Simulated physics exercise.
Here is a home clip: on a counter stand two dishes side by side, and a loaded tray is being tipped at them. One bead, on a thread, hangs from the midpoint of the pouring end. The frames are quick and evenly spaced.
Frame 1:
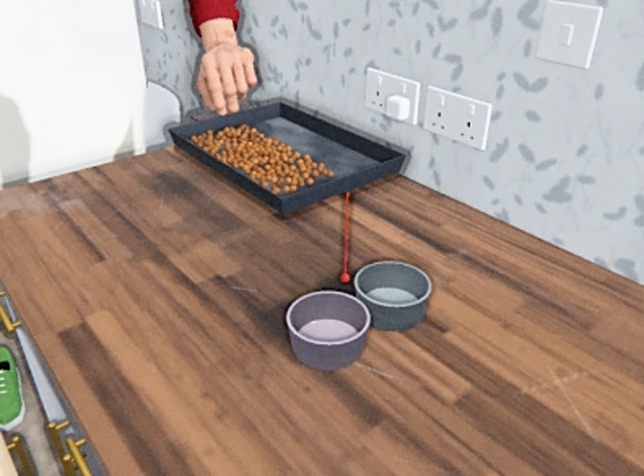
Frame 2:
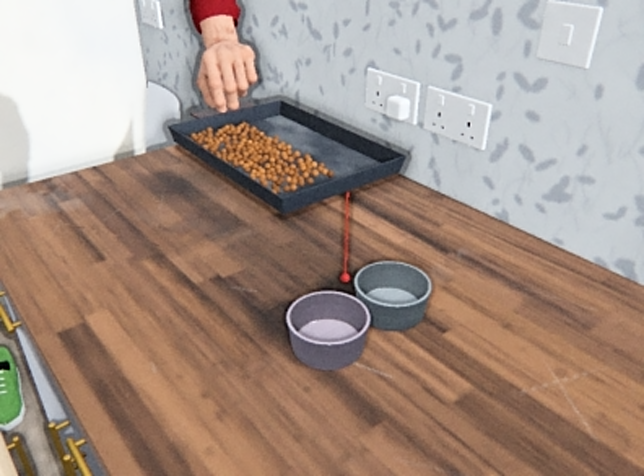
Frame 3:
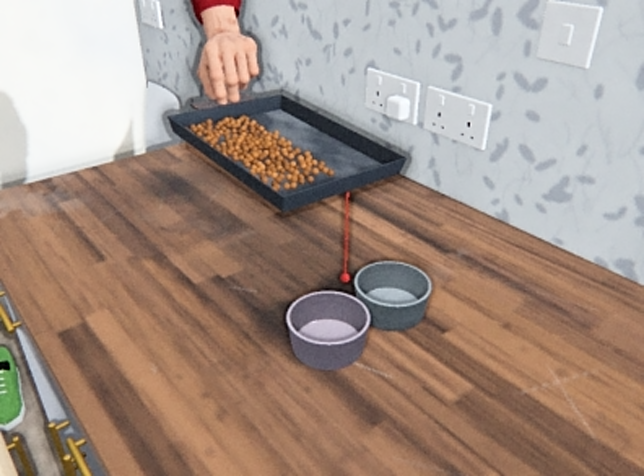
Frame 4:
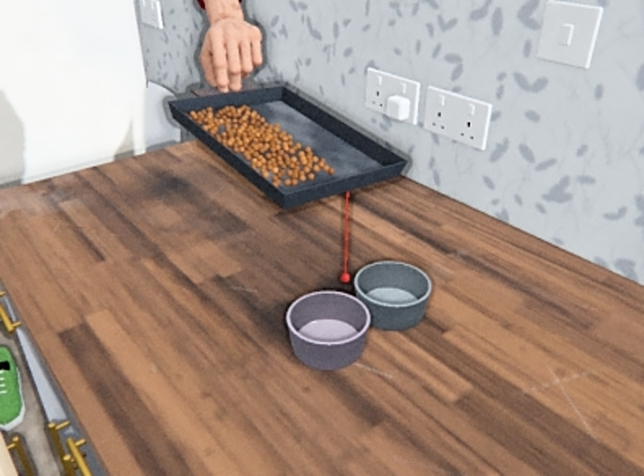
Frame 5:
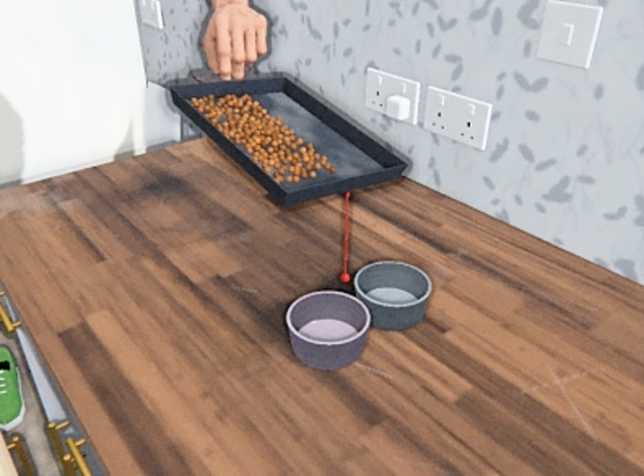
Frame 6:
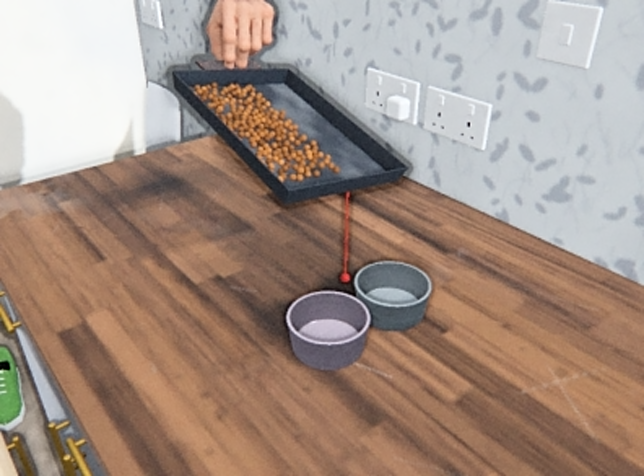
At the start, a hand in a red sleeve holds a dark tray of brown cereal balls almost level above two small dishes on a wooden counter. The hand then rises steadily, lifting the tray's far end so it slopes toward the dishes, while the balls stay bunched along its left side.
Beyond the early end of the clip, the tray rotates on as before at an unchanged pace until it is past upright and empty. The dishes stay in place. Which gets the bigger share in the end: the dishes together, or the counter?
I expect most of the load to be saved.
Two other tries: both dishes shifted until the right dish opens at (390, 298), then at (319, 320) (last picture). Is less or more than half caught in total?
Short of half, then short of half.
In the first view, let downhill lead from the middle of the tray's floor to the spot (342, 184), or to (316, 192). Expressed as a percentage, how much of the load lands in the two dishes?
For the first aim it is 70 in a hundred, for the second 70 in a hundred.
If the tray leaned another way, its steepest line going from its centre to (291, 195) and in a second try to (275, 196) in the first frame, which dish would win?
So, first the left-side one, then the left-side one.
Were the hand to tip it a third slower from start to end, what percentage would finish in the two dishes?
I'd expect close to 70 per cent.
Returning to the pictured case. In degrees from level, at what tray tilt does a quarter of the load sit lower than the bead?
A tilt of roughly 100°.
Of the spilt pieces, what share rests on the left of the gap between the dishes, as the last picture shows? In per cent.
Left share: Some 10 per cent.
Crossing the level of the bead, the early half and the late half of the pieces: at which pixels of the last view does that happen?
The first part passes (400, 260); everything after passes (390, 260).
Soon, tray tipped steeply; most on the tray; a stray few outside both; a small part in the air.
A while on, tray tipped right over; about two thirds on the tray; a small part in the right dish; a small part outside both; a small part in the air.
Towards the end, tray tipped past a quarter turn; about two thirds in the right dish; about a third outside both.
Finally, tray tipped past a quarter turn; none in the left dish; about two thirds in the right dish; about a third outside both.
